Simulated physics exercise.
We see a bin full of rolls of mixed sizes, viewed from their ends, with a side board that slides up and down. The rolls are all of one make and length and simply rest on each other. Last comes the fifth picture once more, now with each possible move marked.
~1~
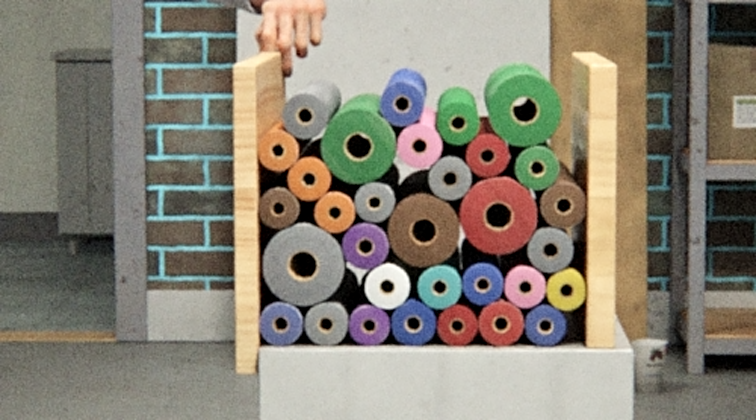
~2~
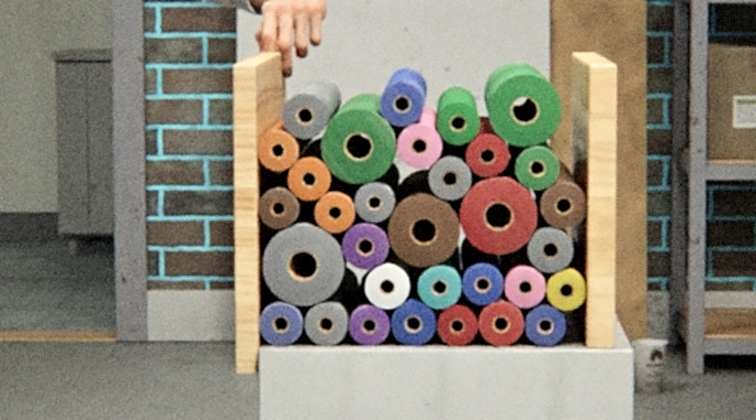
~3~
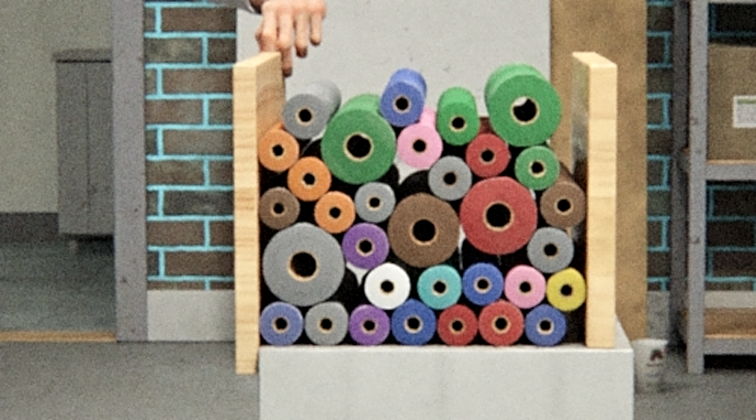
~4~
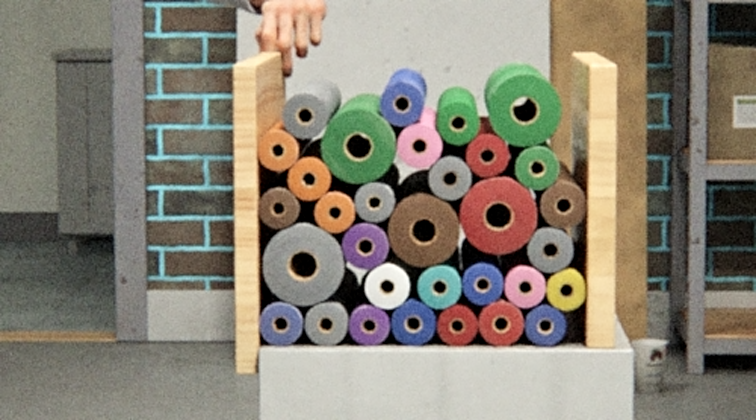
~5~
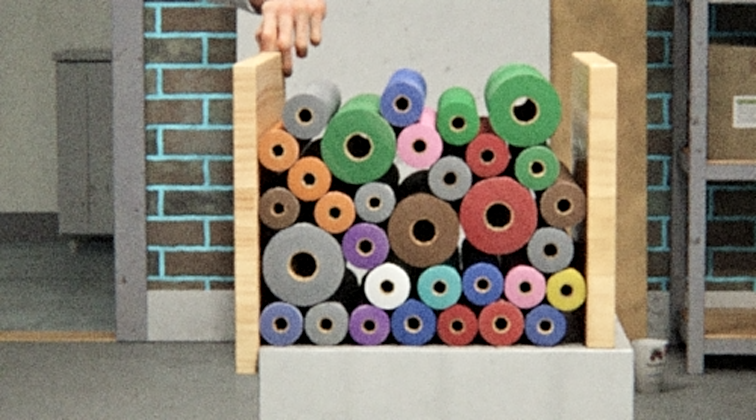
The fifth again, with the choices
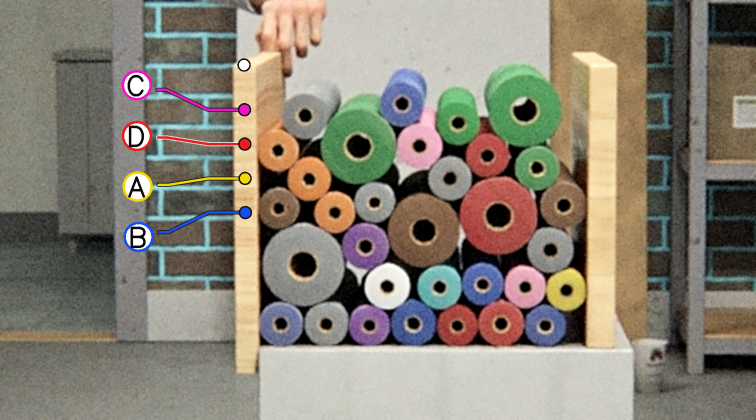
To begin with, rolls of mixed sizes in grey, green, blue, red, brown and other colours lie stacked with their ends showing between two upright wooden boards. A hand rests at the top of the left board, and throughout the clip neither it, the boards nor the rolls visibly move.
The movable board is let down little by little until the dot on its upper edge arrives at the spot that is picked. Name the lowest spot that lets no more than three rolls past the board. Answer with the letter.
The lowest mark that will do is B.
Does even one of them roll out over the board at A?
No, at A.
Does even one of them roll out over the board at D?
No, at D.
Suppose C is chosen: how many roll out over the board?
The count is none.
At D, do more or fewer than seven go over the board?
It loses fewer than seven.
On the marked copy, A at (245, 179); B at (246, 212); C at (245, 110); D at (245, 144); the white dot at (244, 65).
Taking B. A third of the way, top of the board (257, 136).
Two thirds of the way, top of the board (257, 211).
When it is over, top of the board (257, 211), two out over the board.
As for the rest, A none out over the board; C none out over the board; D none out over the board.
